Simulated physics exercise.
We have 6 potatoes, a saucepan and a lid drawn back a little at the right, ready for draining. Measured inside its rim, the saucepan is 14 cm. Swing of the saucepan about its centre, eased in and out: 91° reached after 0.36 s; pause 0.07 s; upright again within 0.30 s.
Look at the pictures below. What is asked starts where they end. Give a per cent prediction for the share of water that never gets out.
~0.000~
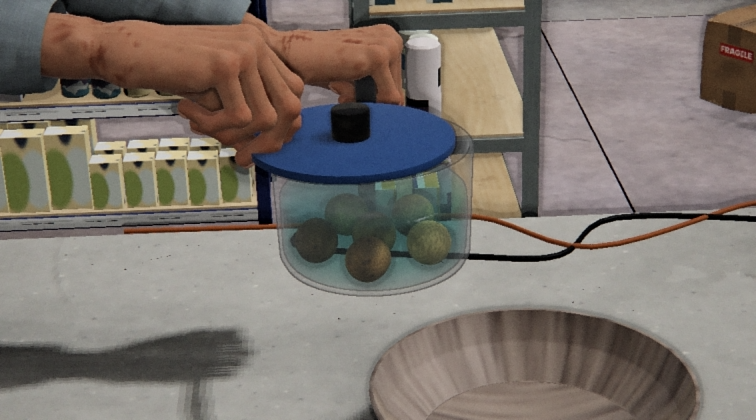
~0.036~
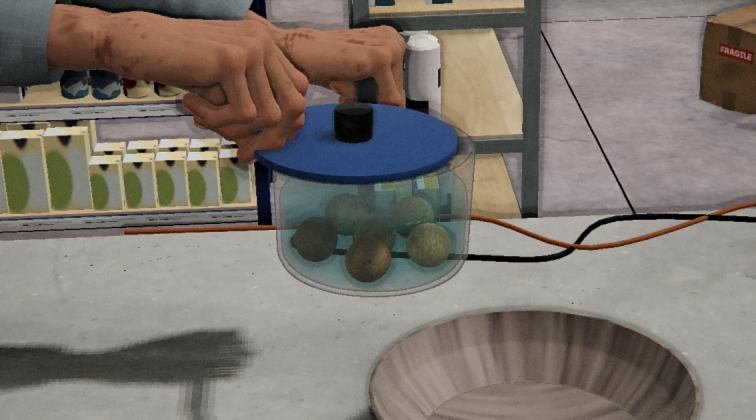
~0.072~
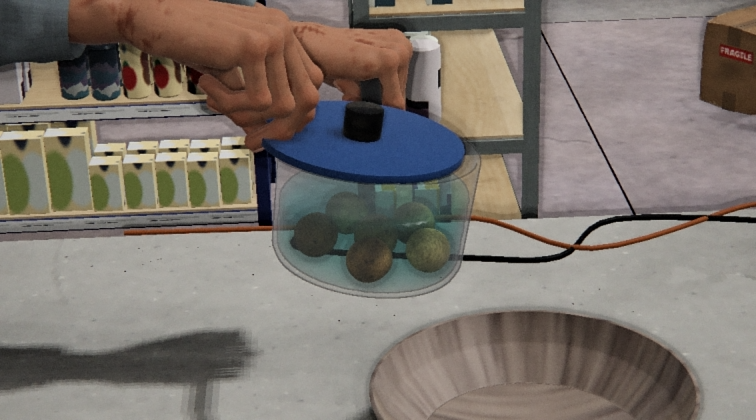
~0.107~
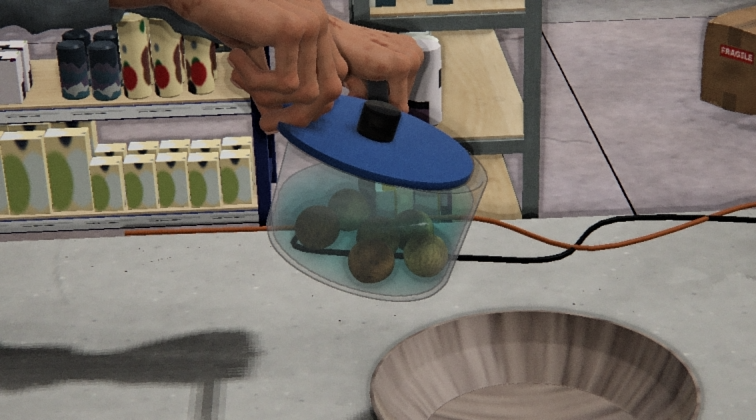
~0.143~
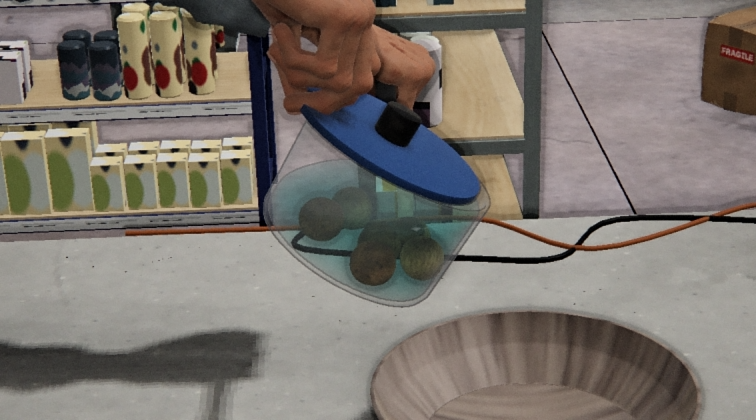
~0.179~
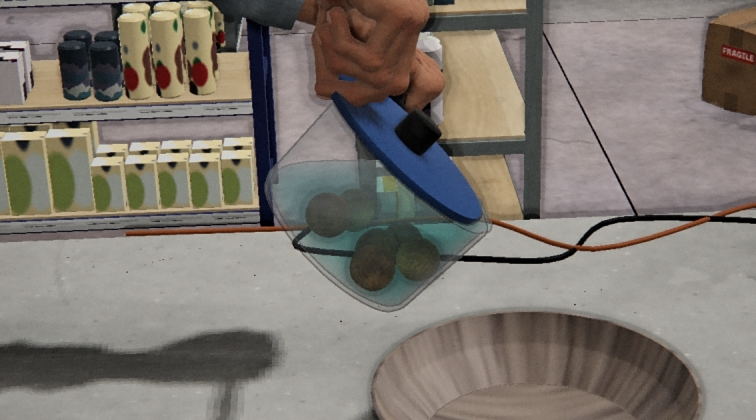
I would say close to 56 per cent is left.
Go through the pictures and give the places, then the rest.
The first picture shows tilt 0°; pouring edge (471, 143); surface from (278, 192) to (467, 184); the lid's edge is at (452, 135), 10 mm short of the rim.
The second picture shows tilt 2°; pouring edge (473, 147); surface from (278, 192) to (467, 186).
The third picture shows tilt 9°; pouring edge (478, 159); surface from (279, 192) to (470, 188).
The fourth picture shows tilt 19°; pouring edge (484, 176); surface from (279, 191) to (475, 191).
The fifth picture shows tilt 31°; pouring edge (487, 199); surface from (272, 188) to (481, 197).
The sixth picture shows tilt 45°; pouring edge (484, 224); surface from (270, 179) to (478, 205); 1 per cent is over the edge; the lid's edge is at (477, 207), 10 mm short of the rim.
After 0.32 s the tilt is 88° and 83 per cent of the water is still in the saucepan.
After 0.42 s the tilt is 91° and 70 per cent of the water is still in the saucepan.
After 0.52 s the tilt is 70° and 60 per cent of the water is still in the saucepan.
After 0.64 s the tilt is 19° and 56 per cent of the water is still in the saucepan.
In the end 56 per cent of the water is still in the saucepan.
